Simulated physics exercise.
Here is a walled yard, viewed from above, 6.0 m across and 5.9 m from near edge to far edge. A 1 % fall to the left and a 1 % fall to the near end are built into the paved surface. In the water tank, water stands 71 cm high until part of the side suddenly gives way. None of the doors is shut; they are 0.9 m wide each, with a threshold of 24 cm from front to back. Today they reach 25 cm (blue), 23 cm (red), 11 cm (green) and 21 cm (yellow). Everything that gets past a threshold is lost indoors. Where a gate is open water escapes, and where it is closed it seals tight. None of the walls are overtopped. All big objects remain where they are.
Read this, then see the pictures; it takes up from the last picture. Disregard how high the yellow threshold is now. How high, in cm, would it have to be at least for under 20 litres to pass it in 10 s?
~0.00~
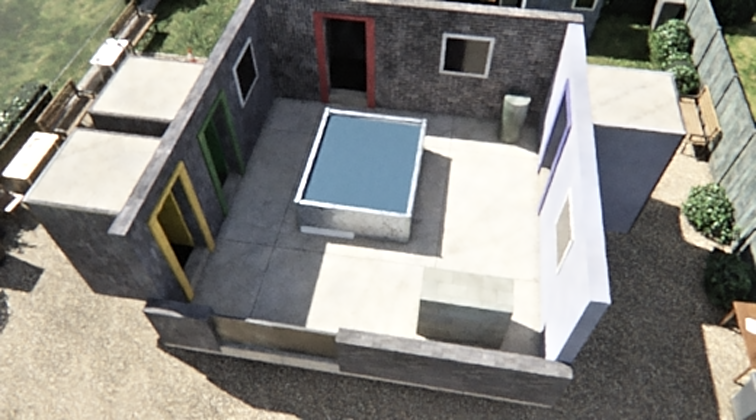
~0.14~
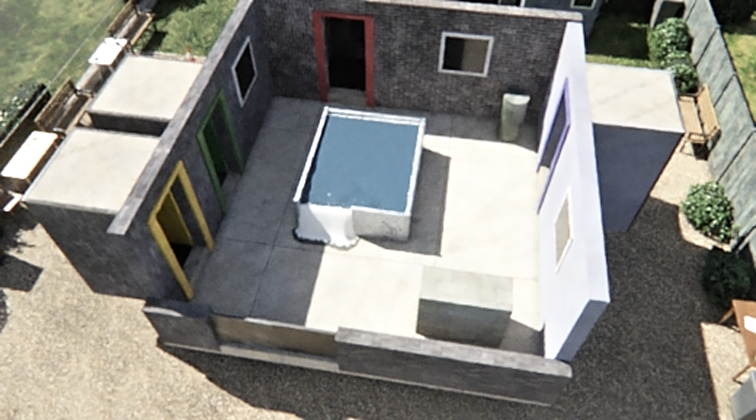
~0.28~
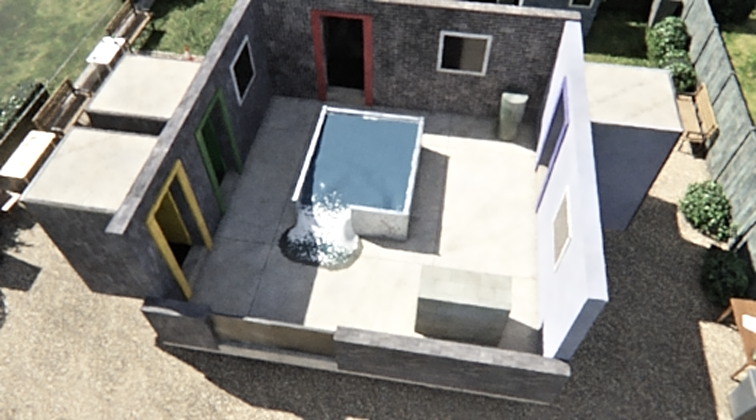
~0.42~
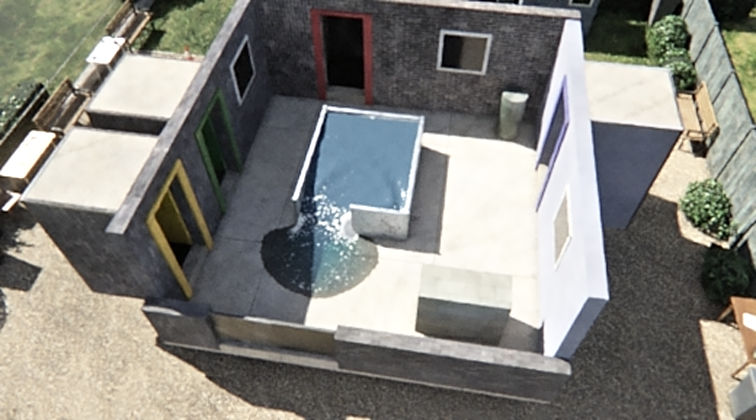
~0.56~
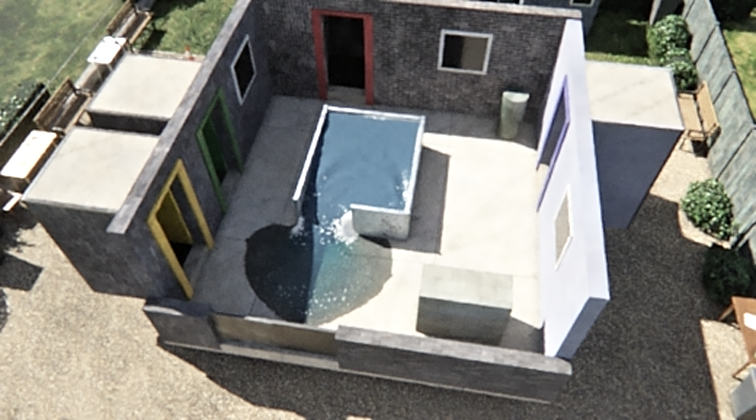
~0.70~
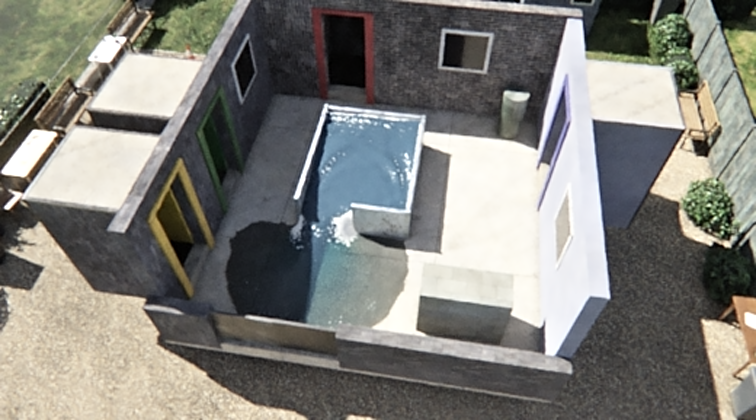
At least about 24 cm.
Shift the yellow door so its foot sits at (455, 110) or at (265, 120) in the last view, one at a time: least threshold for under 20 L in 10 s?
Roughly 10.0 cm, then roughly 13.0 cm.
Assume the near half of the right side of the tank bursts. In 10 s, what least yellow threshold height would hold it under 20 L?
Then 15 cm.
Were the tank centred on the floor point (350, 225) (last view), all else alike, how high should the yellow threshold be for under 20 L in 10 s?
26 cm, give or take.
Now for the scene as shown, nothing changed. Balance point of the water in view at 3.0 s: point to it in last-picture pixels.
Approximately (337, 237).
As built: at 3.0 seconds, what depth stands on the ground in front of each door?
At the blue door the depth is 0 cm, at red 0 cm, at green 9 cm and at yellow 26 cm.
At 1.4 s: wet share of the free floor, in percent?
I'd estimate about 25 percent.
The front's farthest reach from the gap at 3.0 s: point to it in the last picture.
(538, 376).
After 1.4 s water covers 25 % of the floor, deepest (52 cm) near (180, 323); 12 cm at the yellow door, 0 litres in over its 21 cm threshold.
After 3.0 s water covers 40 % of the floor, deepest (39 cm) near (180, 323); 26 cm at the yellow door, 18 litres in over its 21 cm threshold.
After 10.0 s water covers 95 % of the floor, deepest (17 cm) near (180, 323); 15 cm at the yellow door, 44 litres in over its 21 cm threshold.
At the yellow door as built, the water arrived by 1.1 s and peaked near 28 cm at 2.2 s.
Run again over the same 10 s with other heights there, 56 litres in over 20 cm, 6 litres over 27.5 cm. The limit of 20 litres is kept from about 24 cm up.
